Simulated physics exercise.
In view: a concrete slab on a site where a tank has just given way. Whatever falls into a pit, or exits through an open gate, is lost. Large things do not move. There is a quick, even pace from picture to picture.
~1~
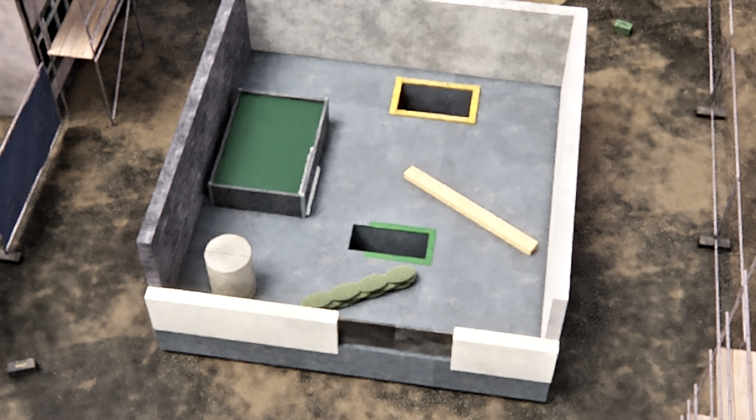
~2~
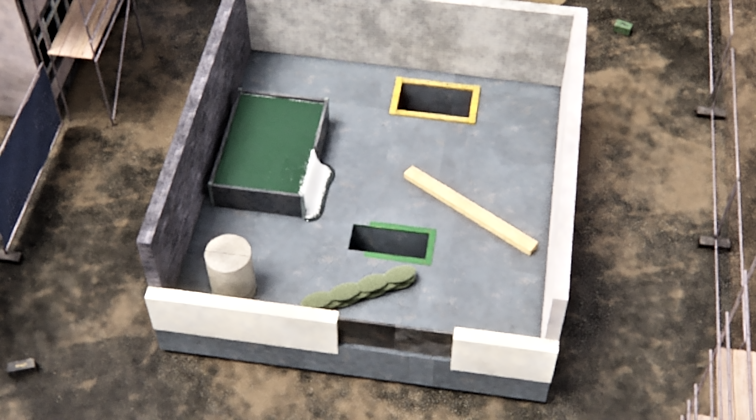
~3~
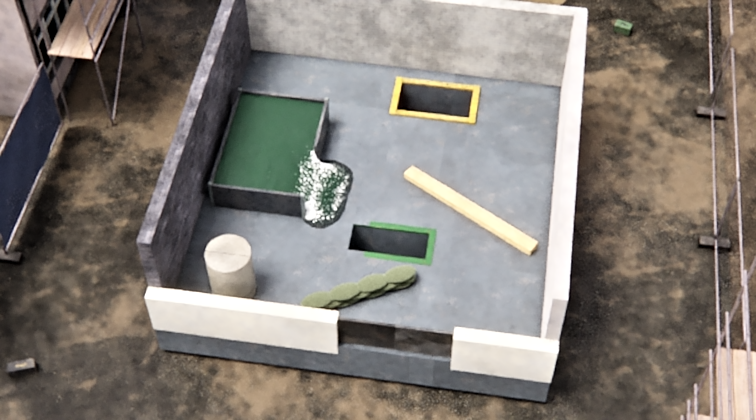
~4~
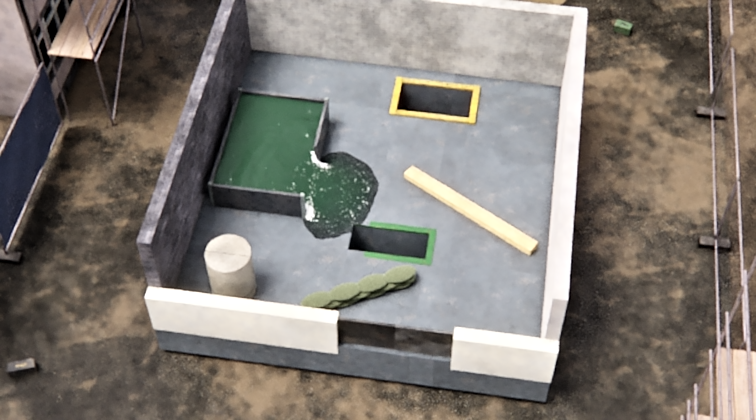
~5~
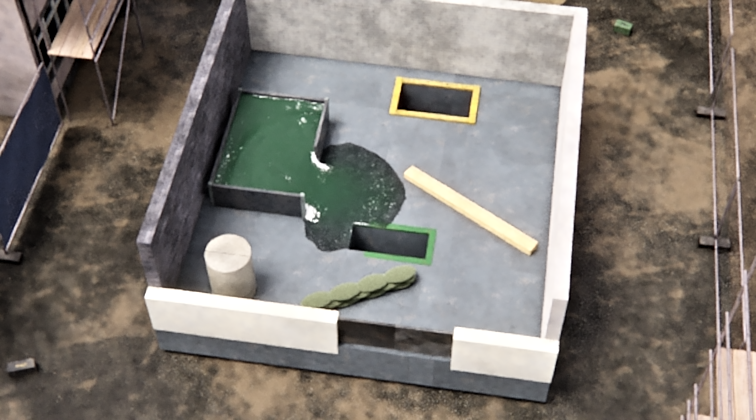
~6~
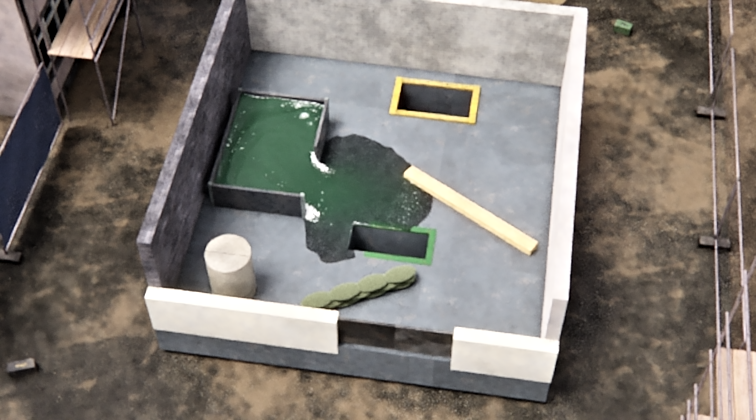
A walled grey concrete slab on a muddy building site is seen from above at a steady, fixed angle. A dark-sided tank of green water stands at the left, with a pale cylinder below it, yellow-edged and green-edged openings, a cream beam and a lumpy green roll. Water bursts from the tank's right side, foams white, then spreads rightward in a dark green pool, reaching the green-edged opening and the beam's upper end.
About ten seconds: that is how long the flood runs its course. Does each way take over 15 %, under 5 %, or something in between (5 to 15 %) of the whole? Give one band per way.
Per way - the gate: Under 5 %, the yellow pit: Under 5 %, the green pit: Over 15 %.
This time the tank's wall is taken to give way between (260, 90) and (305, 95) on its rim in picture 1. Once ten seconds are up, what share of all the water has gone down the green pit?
The green pit gets 2 per cent.
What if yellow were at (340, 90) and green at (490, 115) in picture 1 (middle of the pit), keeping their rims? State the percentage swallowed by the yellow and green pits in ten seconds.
Percentages by pit: Yellow at 0, green at 14.
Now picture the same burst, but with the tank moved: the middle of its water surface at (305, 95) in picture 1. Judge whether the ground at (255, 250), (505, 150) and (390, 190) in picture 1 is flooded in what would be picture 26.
In order: Unflooded, then inundated, then inundated.
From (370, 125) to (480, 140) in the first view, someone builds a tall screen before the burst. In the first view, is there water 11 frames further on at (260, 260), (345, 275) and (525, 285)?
Same order as asked - unsoaked, soaked, soaked.
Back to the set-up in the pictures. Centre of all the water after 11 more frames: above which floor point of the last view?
Estimate: (325, 181).
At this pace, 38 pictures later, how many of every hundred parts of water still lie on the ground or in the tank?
72 %.
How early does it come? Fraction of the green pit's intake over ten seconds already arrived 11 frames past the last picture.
Something like 35 in a hundred.
A moment on, water covers 20 % of the floor; the gate 0 %, the yellow pit 0 %, the green pit 5 %.
Next, water covers 30 % of the floor; the gate 0 %, the yellow pit 0 %, the green pit 12 %.
Then, water covers 40 % of the floor; the gate 0 %, the yellow pit 0 %, the green pit 19 %.
Later, water covers 55 % of the floor; the gate 0 %, the yellow pit 1 %, the green pit 27 %.
In the end, water covers 70 % of the floor; the gate 0 %, the yellow pit 1 %, the green pit 34 %.
